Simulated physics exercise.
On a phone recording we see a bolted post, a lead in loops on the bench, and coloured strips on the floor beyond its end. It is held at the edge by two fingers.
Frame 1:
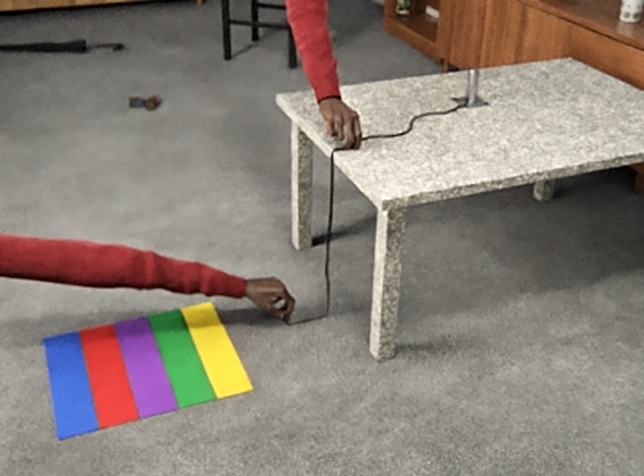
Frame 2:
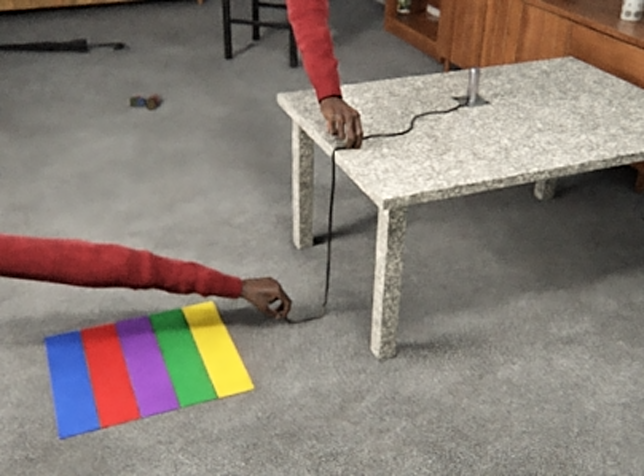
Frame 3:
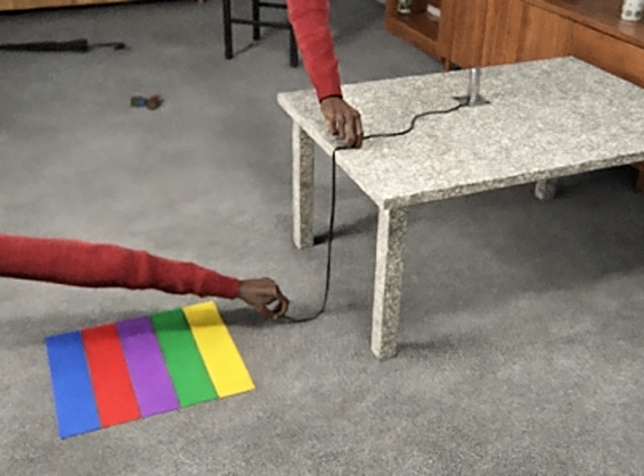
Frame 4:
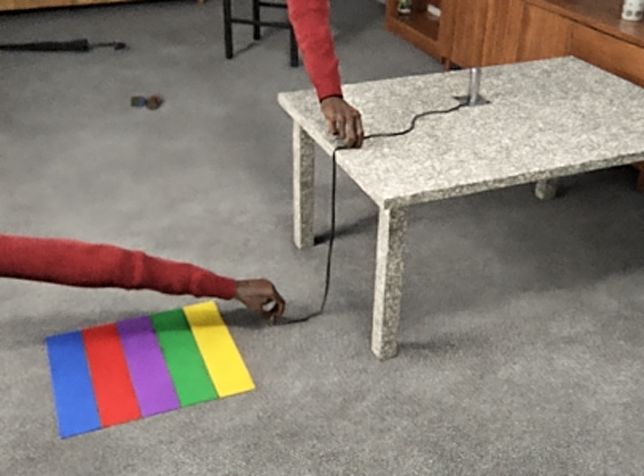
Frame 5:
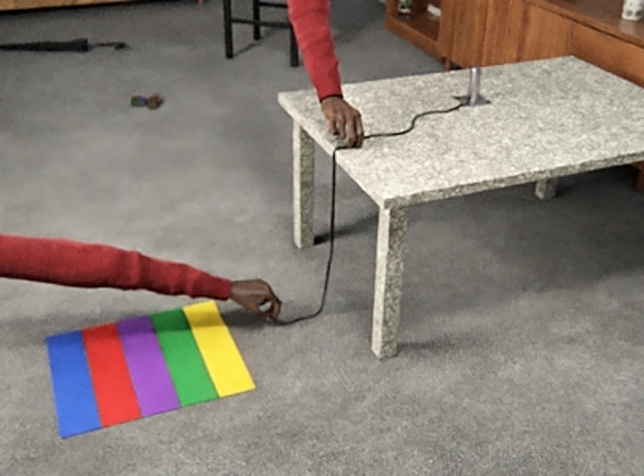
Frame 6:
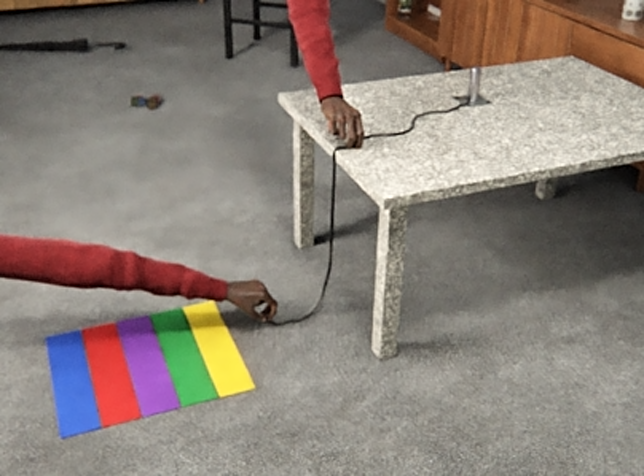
A dark lead hangs from the edge of a speckled table in a grey-carpeted room, seen from a fixed, raised viewpoint. One red-sleeved hand presses the lead at the table's edge, while another holds its lower end beside floor strips coloured blue, red, purple, green and yellow from left to right. The lower hand draws the end slightly leftward, bending the lead's lower part, while the upper hand stays still.
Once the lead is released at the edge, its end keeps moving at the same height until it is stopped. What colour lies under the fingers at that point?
Purple.
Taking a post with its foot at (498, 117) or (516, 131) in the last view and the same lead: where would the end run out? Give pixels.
Pixels per try: (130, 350); (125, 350).
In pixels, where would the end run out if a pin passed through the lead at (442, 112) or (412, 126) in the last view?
Per try (px): (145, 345), (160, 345).
Early on, end near (203, 332); over yellow.
Midway, end near (165, 341); over green.
At the end of the slack, end near (141, 346); over purple. Over purple.
